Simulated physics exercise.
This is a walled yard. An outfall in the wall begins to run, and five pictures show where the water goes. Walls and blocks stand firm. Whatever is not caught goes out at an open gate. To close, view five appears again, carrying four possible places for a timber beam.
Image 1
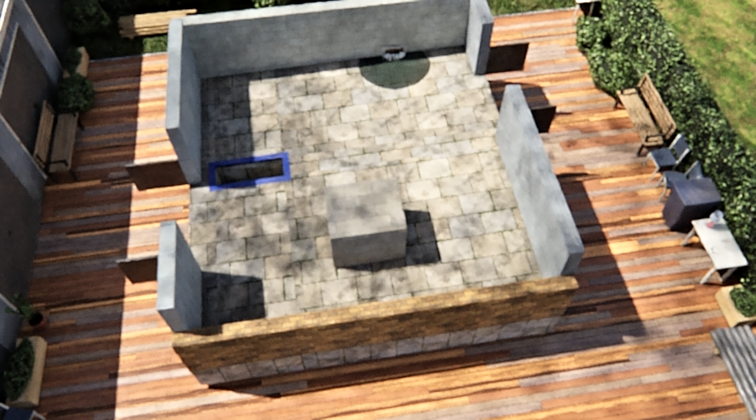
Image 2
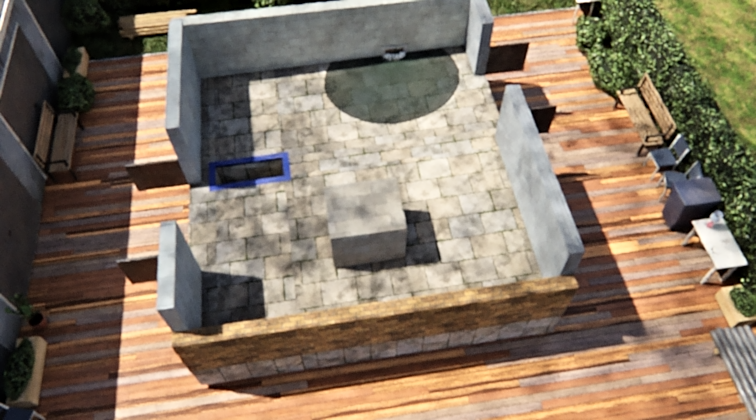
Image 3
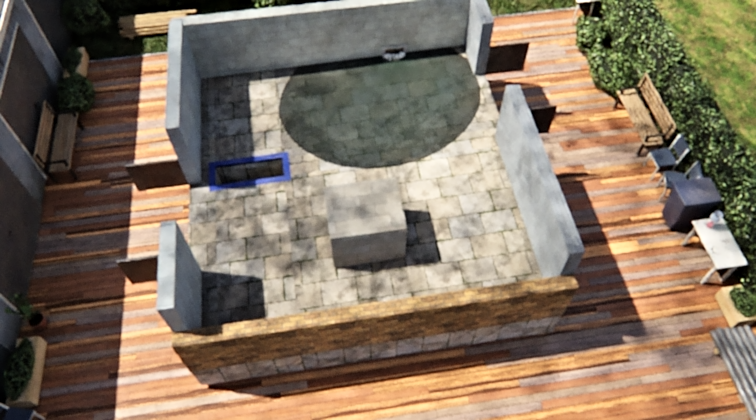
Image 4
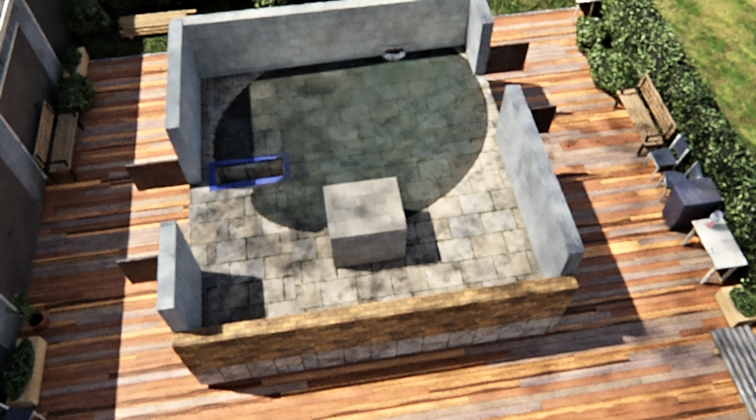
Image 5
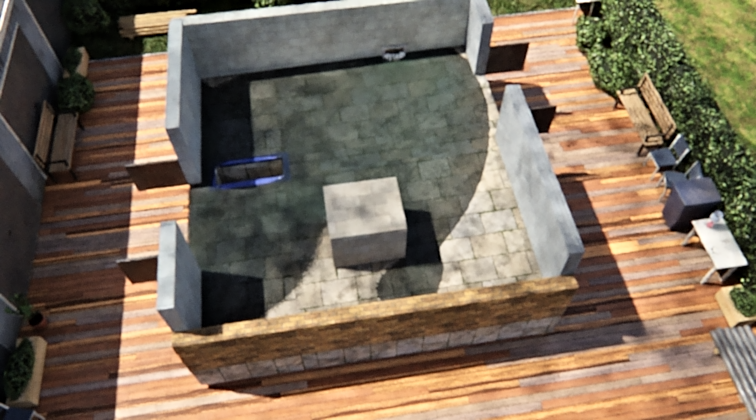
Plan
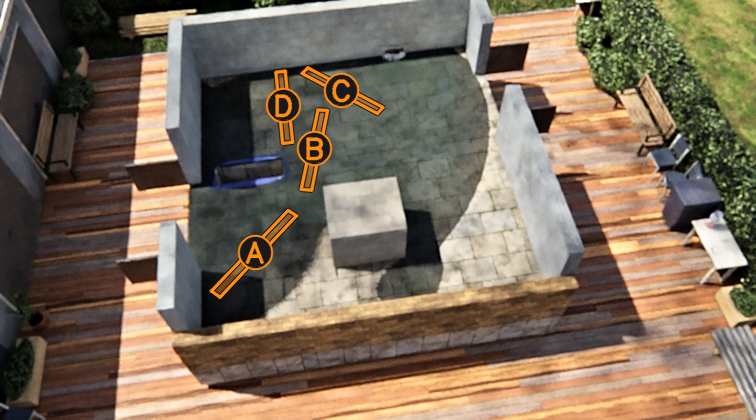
Water spreads from the back wall across the paved yard, reaching the blue-edged gully.
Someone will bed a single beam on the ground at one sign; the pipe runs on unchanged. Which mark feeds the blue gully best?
Spot A.
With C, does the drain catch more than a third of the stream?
No.
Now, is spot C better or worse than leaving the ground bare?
It is worse.
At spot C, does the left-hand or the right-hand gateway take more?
The left gate.
In orange, A from (215, 294) to (292, 213); B from (306, 189) to (322, 110); C from (305, 70) to (380, 110); D from (287, 142) to (280, 71).
For spot A, about 39 % of the stream goes into the blue gully, about 49 % out by the gates.
For spot B, about 18 % of the stream goes into the blue gully, about 81 % out by the gates.
For spot C, about 16 % of the stream goes into the blue gully, about 84 % out by the gates.
For spot D, about 19 % of the stream goes into the blue gully, about 79 % out by the gates.
